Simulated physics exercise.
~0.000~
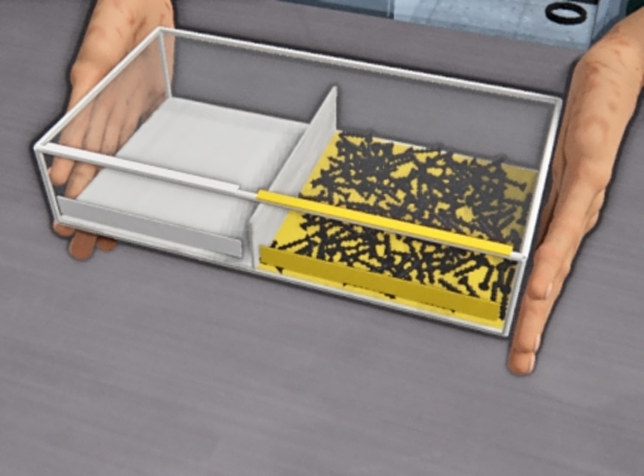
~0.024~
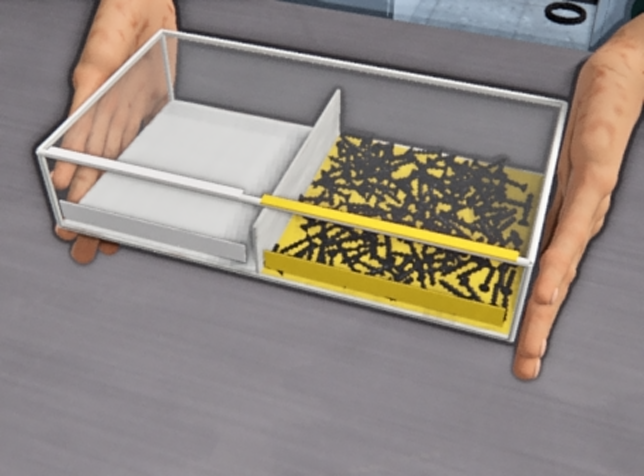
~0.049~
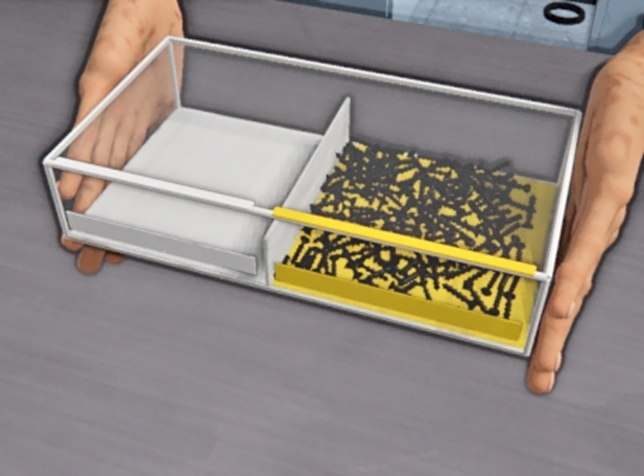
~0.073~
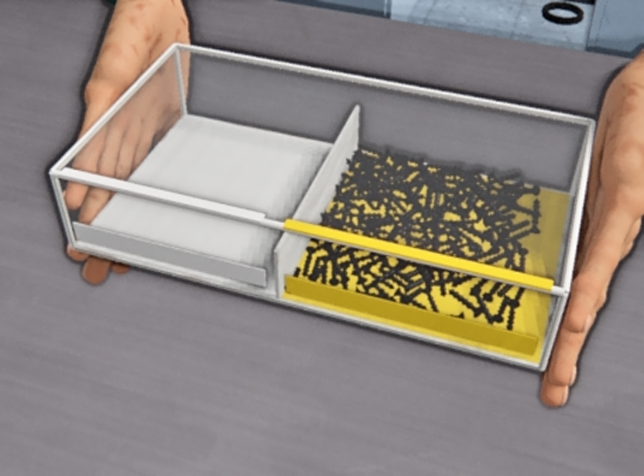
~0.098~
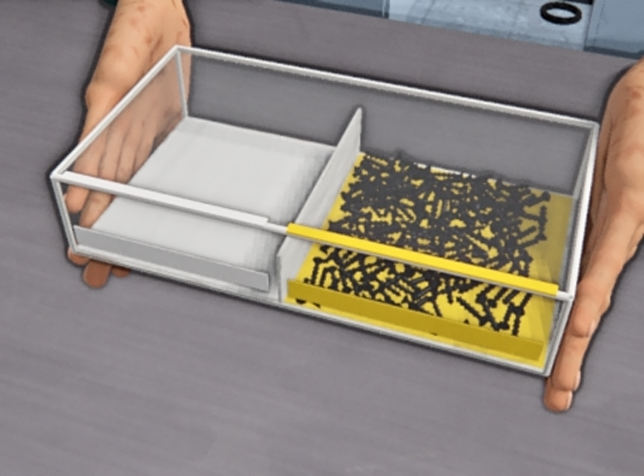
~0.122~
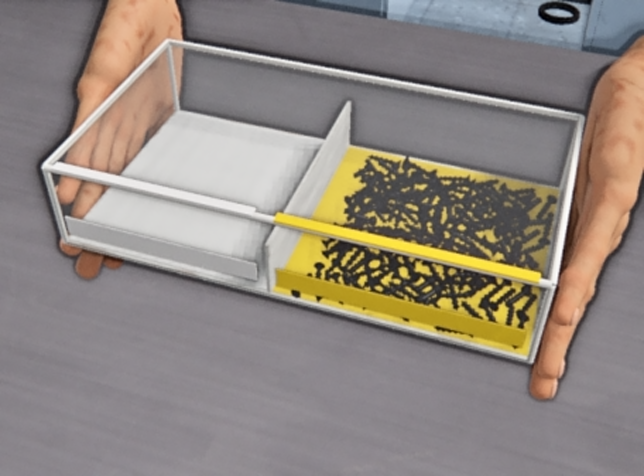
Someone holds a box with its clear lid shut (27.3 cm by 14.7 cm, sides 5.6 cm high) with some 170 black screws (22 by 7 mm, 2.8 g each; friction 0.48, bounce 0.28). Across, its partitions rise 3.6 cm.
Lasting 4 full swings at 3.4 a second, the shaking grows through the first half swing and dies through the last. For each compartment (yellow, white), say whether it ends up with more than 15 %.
Yellow compartment: More, white compartment: Not more.
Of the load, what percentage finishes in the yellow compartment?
100 percent, roughly.
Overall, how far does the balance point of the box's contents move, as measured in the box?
Net movement: Around 4.5 cm.
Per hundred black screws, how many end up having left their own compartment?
0 per cent.
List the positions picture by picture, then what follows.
Box at (262, 207); tilt 0 degrees; moved 0.0 cm; yellow 100 %, in the first frame.
Box at (266, 211); tilt 0 degrees; moved 0.5 cm, in the second frame.
Box at (277, 224); tilt 0 degrees; moved 1.7 cm, in the third frame.
Box at (288, 236); tilt 0 degrees; moved 2.8 cm, in the fourth frame.
Box at (291, 240); tilt 0 degrees; moved 3.3 cm, in the fifth frame.
Box at (279, 230); tilt 0 degrees; moved 2.3 cm; yellow 100 %. Its speed is now 0.74 m/s, in the sixth frame.
After 0.48 s, tilt 0 degrees; yellow 100 %; middle of all pieces near (410, 200).
After 0.78 s, tilt 0 degrees; yellow 100 %; middle of all pieces near (402, 194).
After 1.05 s, tilt 0 degrees; yellow 100 %; middle of all pieces near (429, 208).
Then, at 1.31 s, tilt 0 degrees; yellow 100 %; middle of all pieces near (354, 170).
At rest (1.7 s), yellow 100 %, white 0 %.
